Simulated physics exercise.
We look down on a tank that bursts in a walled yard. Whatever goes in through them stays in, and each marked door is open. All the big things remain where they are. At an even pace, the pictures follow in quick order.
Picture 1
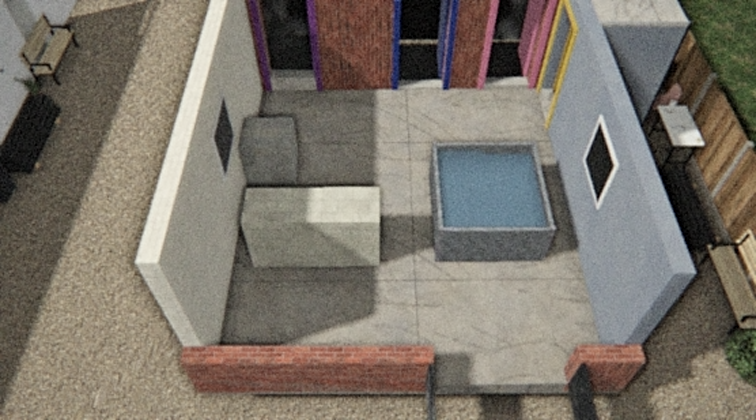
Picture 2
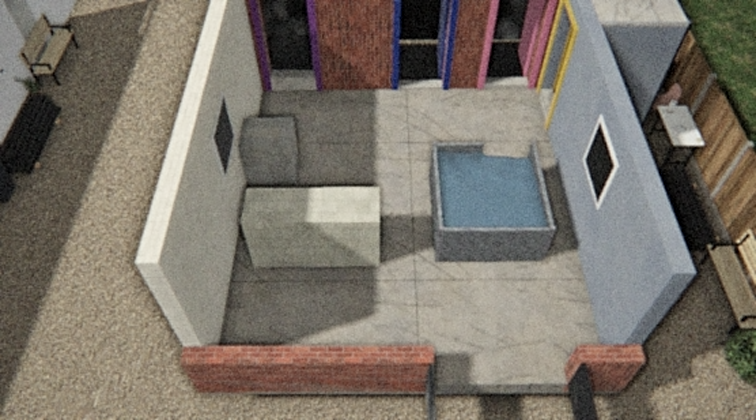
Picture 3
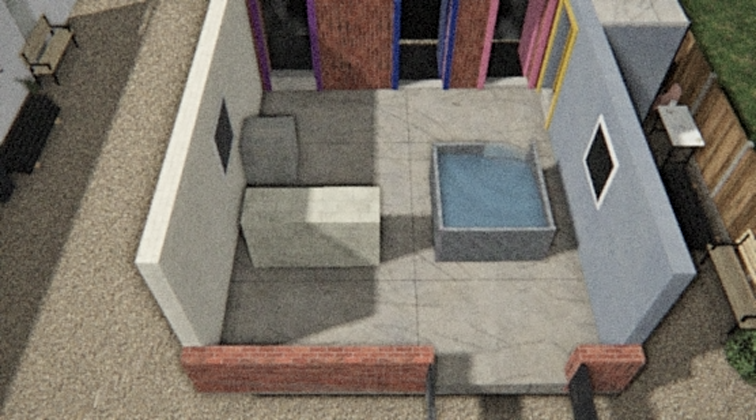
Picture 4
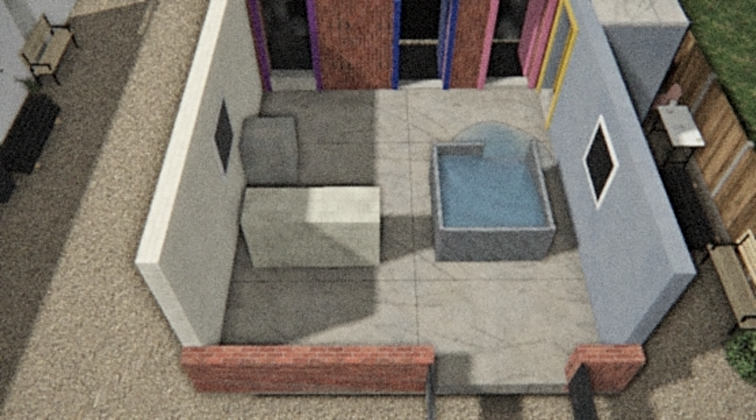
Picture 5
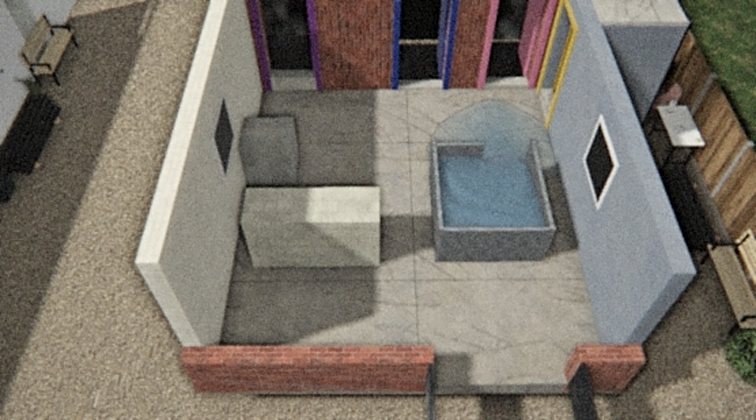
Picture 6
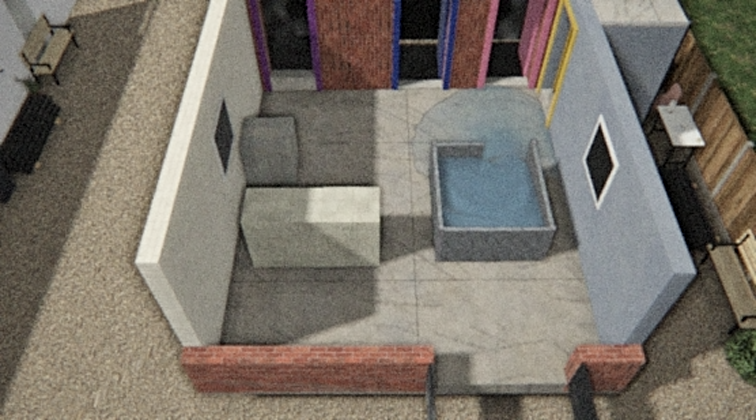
At the start, a square grey tank full of blue water stands whole and still in a walled yard, beside pale blocks. A gap then opens in its far side, and water pours out, spreading evenly in a thin, widening fan across the paving behind the tank toward the back wall.
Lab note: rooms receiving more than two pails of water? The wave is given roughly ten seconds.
At the end, the pink door will top two buckets; the yellow door will top two buckets; the purple door will not top two buckets; the blue door will top two buckets.
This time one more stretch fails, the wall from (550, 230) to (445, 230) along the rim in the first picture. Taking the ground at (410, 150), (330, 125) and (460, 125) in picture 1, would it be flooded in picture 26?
As listed: No water, dry, not flooded.
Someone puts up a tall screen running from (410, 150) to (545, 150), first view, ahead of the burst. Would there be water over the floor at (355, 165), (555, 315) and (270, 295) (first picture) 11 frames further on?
Taking the points in turn, they are inundated, inundated and high and dry.
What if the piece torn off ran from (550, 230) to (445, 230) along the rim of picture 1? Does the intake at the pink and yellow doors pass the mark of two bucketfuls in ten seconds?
Then: The pink door lets less in, the yellow door is under.
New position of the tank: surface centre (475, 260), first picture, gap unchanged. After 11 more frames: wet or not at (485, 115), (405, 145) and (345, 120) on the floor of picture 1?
Taking the three spots in that order, I'd say drenched, then drenched, then drenched.
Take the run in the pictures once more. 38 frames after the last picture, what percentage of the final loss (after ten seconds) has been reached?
I'd put it at 95 per cent.
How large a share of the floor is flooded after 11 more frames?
Close to 25 %.
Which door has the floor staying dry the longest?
It's the one in purple.
A moment on, water covers 20 % of the floor; the pink door over two buckets in, the yellow door wet at the sill, nothing in, the purple door not reached, the blue door under two buckets in.
Next, water covers 25 % of the floor; the pink door far over two buckets in, the yellow door under two buckets in, the purple door not reached, the blue door over two buckets in.
Then, water covers 35 % of the floor; the pink door far over two buckets in, the yellow door over two buckets in, the purple door wet at the sill, nothing in, the blue door far over two buckets in.
Later, water covers 50 % of the floor; the pink door far over two buckets in, the yellow door over two buckets in, the purple door wet at the sill, nothing in, the blue door far over two buckets in.
In the end, water covers 70 % of the floor; the pink door far over two buckets in, the yellow door over two buckets in, the purple door wet at the sill, nothing in, the blue door far over two buckets in.
